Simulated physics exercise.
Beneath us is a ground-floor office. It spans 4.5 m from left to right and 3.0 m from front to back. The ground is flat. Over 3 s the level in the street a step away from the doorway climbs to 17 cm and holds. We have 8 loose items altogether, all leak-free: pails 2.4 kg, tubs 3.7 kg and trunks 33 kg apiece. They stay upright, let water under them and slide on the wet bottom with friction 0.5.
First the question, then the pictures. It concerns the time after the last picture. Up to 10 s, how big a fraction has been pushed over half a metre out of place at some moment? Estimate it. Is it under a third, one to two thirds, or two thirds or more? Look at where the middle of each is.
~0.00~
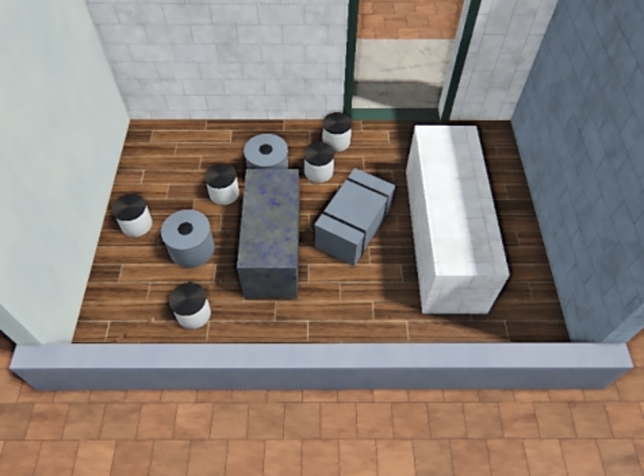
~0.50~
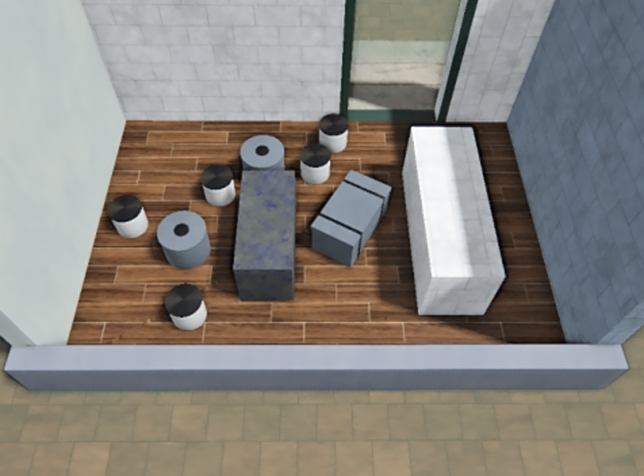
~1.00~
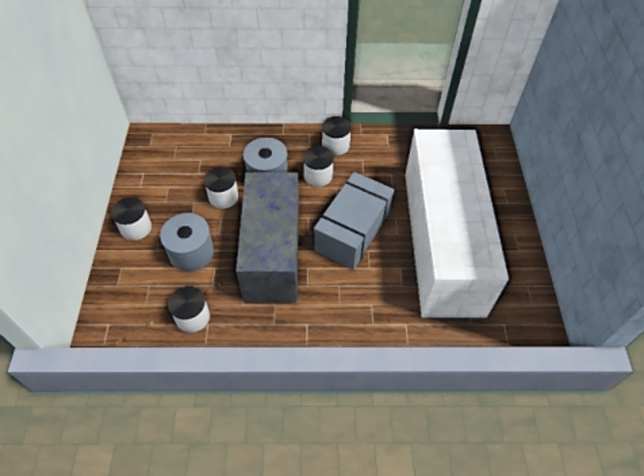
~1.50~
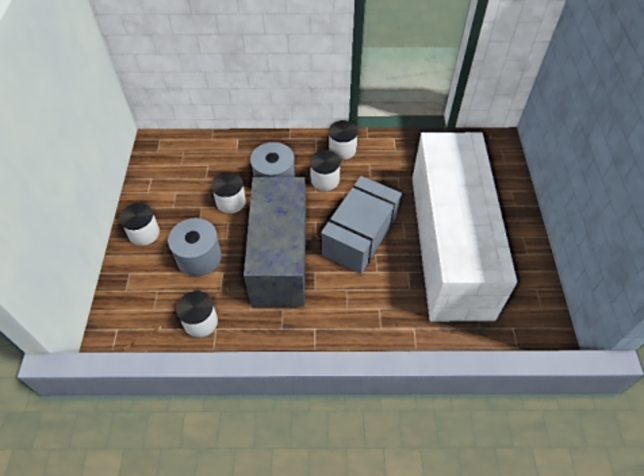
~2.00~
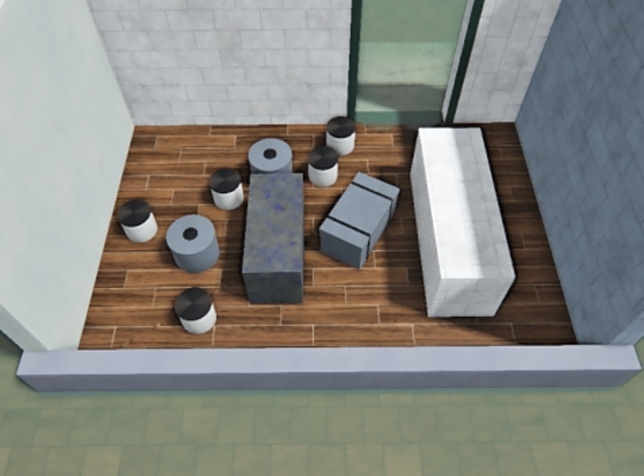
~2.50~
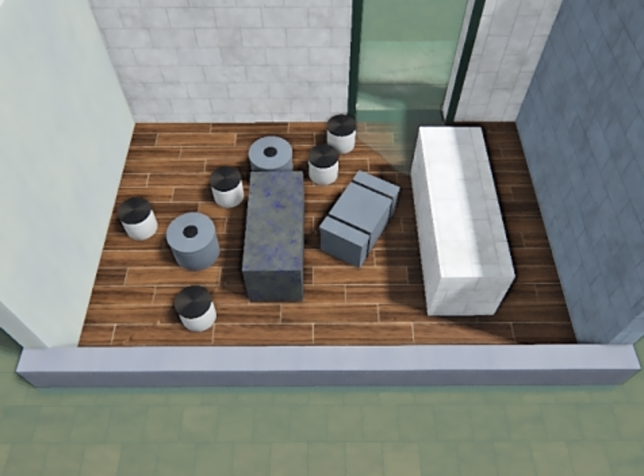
The count is mid-range.
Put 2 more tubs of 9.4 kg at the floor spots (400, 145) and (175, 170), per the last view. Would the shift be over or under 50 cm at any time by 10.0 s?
Note: Item 1 exceeds the limit; item 2 stays inside the limit.
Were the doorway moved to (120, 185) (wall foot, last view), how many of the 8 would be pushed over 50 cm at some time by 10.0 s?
That would give 7.
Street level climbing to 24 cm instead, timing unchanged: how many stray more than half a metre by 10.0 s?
Count: 7.
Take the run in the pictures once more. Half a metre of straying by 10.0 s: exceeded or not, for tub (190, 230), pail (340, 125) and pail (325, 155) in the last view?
Result, in order: Stayed within / stayed within / exceeded.
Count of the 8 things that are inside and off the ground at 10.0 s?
Count: 7.
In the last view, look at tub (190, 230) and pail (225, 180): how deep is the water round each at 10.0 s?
Some 3 cm at the first, some 9 cm at the second.
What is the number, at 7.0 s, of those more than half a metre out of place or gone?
The count is 3.
After 3.5 s 0 of 8 are over 50 cm from their spots; 0 afloat.
After 4.5 s 0 of 8 are over 50 cm from their spots; 0 afloat.
After 7.0 s 3 of 8 are over 50 cm from their spots; 2 afloat.
After 10.0 s 5 of 8 are over 50 cm from their spots, and 5 have been at some point; 7 afloat.
